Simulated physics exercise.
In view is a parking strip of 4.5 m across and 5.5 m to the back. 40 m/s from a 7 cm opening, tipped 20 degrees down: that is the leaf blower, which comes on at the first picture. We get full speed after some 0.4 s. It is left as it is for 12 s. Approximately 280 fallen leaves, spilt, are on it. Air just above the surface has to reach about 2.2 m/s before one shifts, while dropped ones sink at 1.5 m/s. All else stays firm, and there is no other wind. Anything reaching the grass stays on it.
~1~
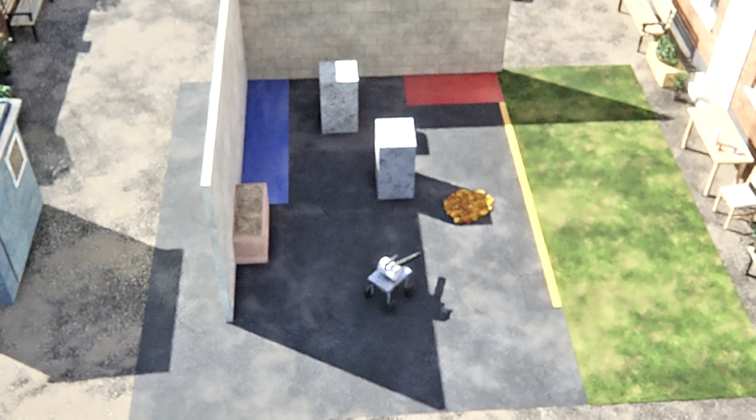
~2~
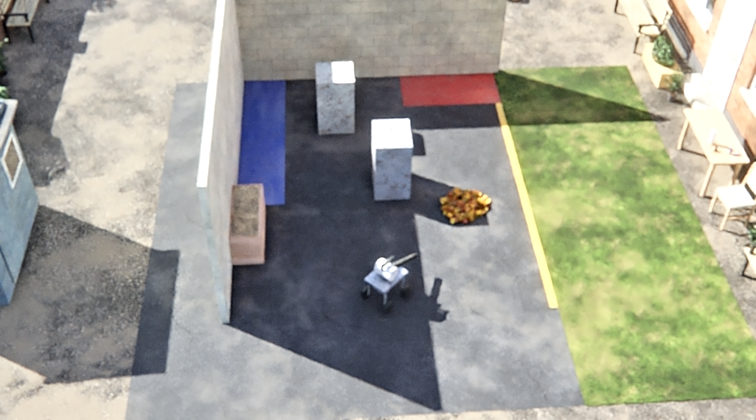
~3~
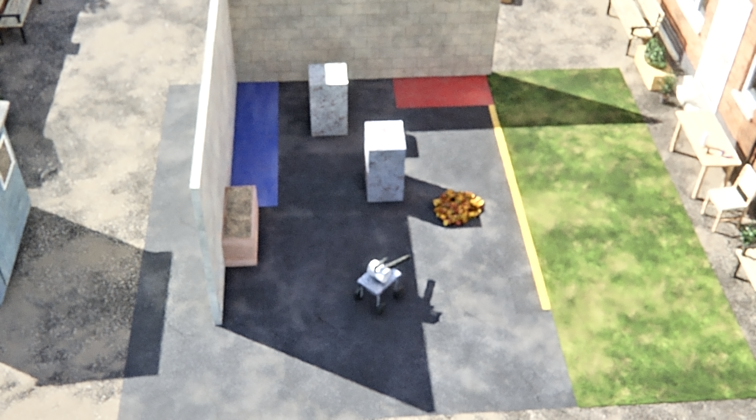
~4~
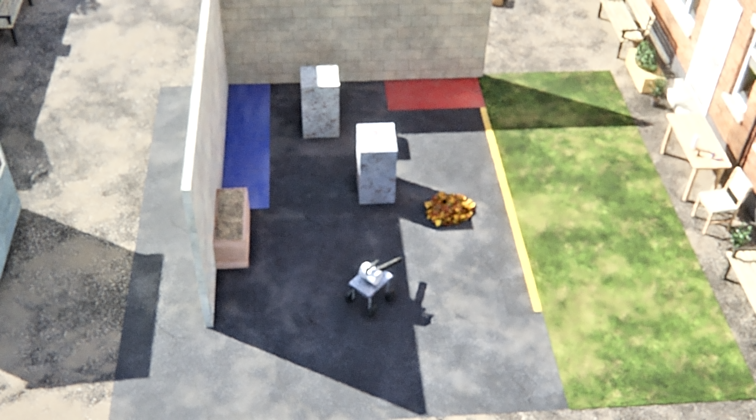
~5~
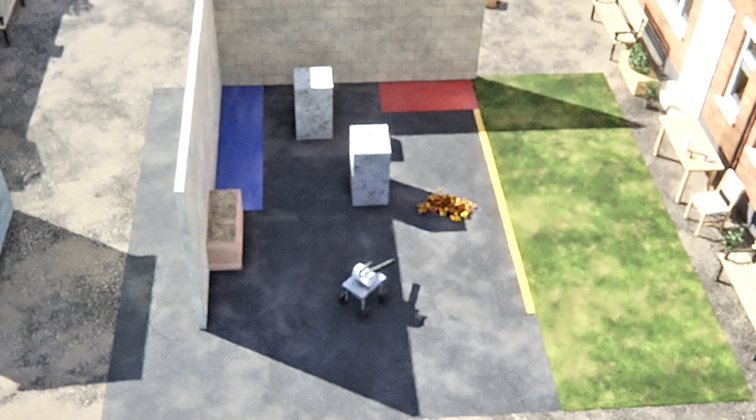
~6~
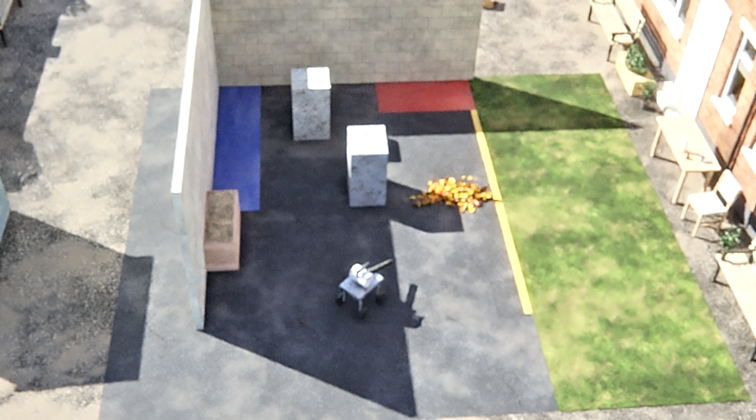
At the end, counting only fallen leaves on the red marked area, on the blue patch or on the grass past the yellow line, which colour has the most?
Yellow.
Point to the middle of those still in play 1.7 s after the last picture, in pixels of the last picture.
Centre estimate: (488, 146) px.
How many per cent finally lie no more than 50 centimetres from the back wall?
Roughly 1 in a hundred.
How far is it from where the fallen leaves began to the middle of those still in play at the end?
About 2.0 m.
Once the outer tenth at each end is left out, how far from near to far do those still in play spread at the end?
1.6 m, roughly.
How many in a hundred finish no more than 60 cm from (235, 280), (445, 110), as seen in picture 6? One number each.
Estimates in listed order: 0 %; 15 %.
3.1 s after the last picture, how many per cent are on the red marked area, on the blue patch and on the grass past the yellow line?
I'd say around 0 per cent at red, 0 per cent at blue, 60 per cent at yellow.
Then, 1.7 s after the last picture, 0 % are on the red marked area, 0 % on the blue patch and 58 % on the grass past the yellow line; the middle of those still in play is near (488, 146); 71 % have settled or left.
Then, 3.1 s after the last picture, 0 % are on the red marked area, 0 % on the blue patch and 60 % on the grass past the yellow line; the middle of those still in play is near (489, 144); 76 % have settled or left.
Then, 5.8 s after the last picture, 4 % are on the red marked area, 0 % on the blue patch and 61 % on the grass past the yellow line; the middle of those still in play is near (489, 143); 80 % have settled or left.
Then, 11.2 s after the last picture, at the end, 5 % are on the red marked area, 0 % on the blue patch and 63 % on the grass past the yellow line; the middle of those still in play is near (489, 143).
